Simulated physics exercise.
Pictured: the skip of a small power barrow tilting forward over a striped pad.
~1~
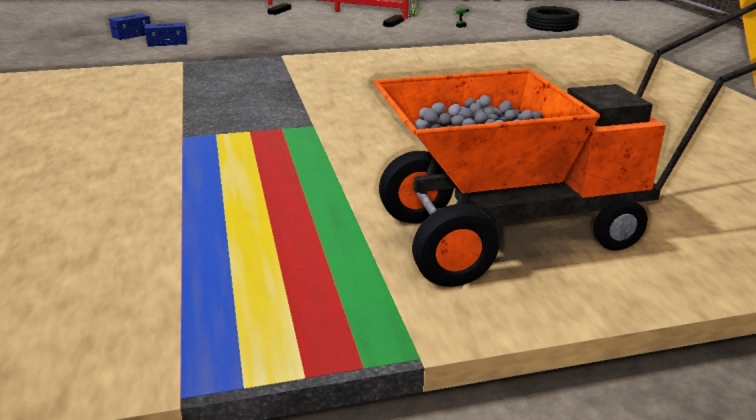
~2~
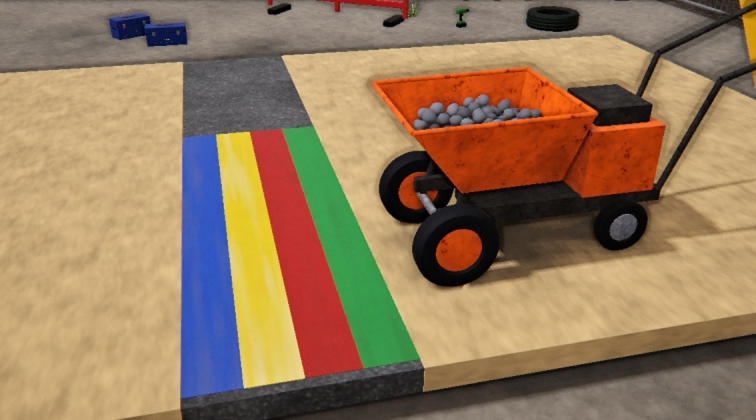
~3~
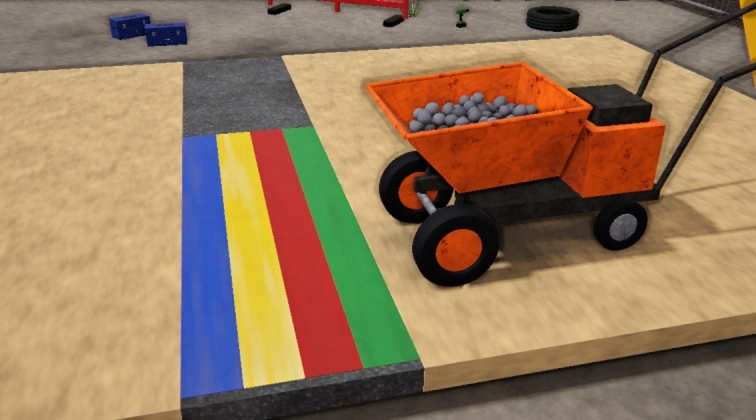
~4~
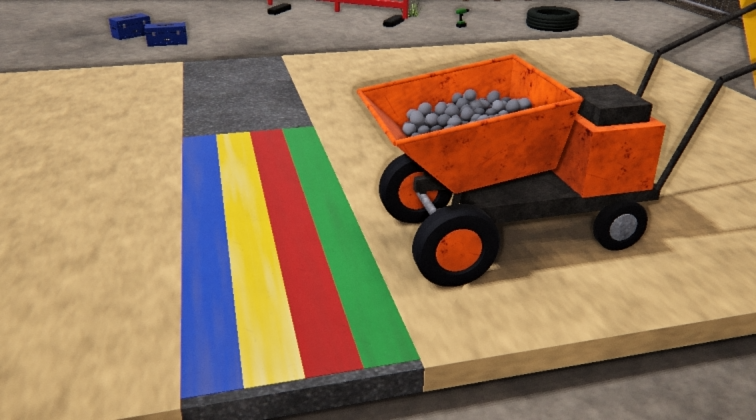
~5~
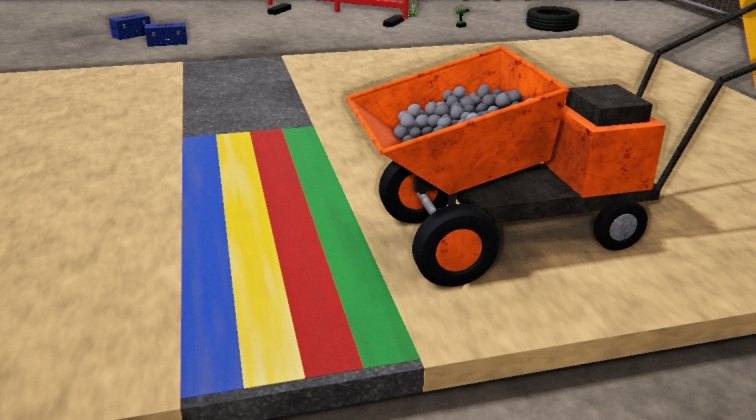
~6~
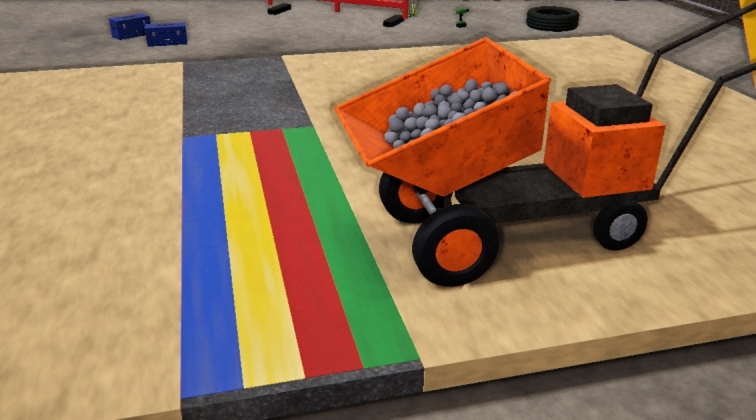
On a sandy floor beside blue, yellow, red and green stripes, an orange barrow stood still while its skip of round grey cobbles tilted forward to the left, barely at first, then clearly.
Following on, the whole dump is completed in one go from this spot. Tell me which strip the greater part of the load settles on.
The greater part settles on the yellow strip.
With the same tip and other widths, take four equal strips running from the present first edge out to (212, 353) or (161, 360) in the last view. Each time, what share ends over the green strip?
Roughly 0 per cent, and 0 per cent.
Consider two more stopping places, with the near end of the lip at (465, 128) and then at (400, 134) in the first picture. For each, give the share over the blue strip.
The first gives close to 0 per cent and the second 20 per cent.
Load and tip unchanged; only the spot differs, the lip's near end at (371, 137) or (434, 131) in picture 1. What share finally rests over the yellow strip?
You'd get 20 in a hundred the first time and 30 in a hundred the second.
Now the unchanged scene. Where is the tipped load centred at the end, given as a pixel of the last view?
Close to (258, 266), more or less.
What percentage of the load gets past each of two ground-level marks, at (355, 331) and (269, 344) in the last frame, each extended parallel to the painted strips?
Near 70 % and 30 %.
Just after the last frame, skip tipped steeply; every one in the skip.
A moment on, skip tipped right over; roughly two thirds in the skip; about a tenth over the red strip; about a tenth over the yellow strip; just a few over the blue strip.
Further on, skip tipped right over; roughly a quarter in the skip; roughly a quarter over the red strip; roughly a third over the yellow strip; about a tenth over the blue strip; about a tenth off the paint.
When it is over, skip tipped right over; roughly a quarter in the skip; not one over the green strip; roughly a quarter over the red strip; roughly a third over the yellow strip; about a tenth over the blue strip; about a tenth off the paint.
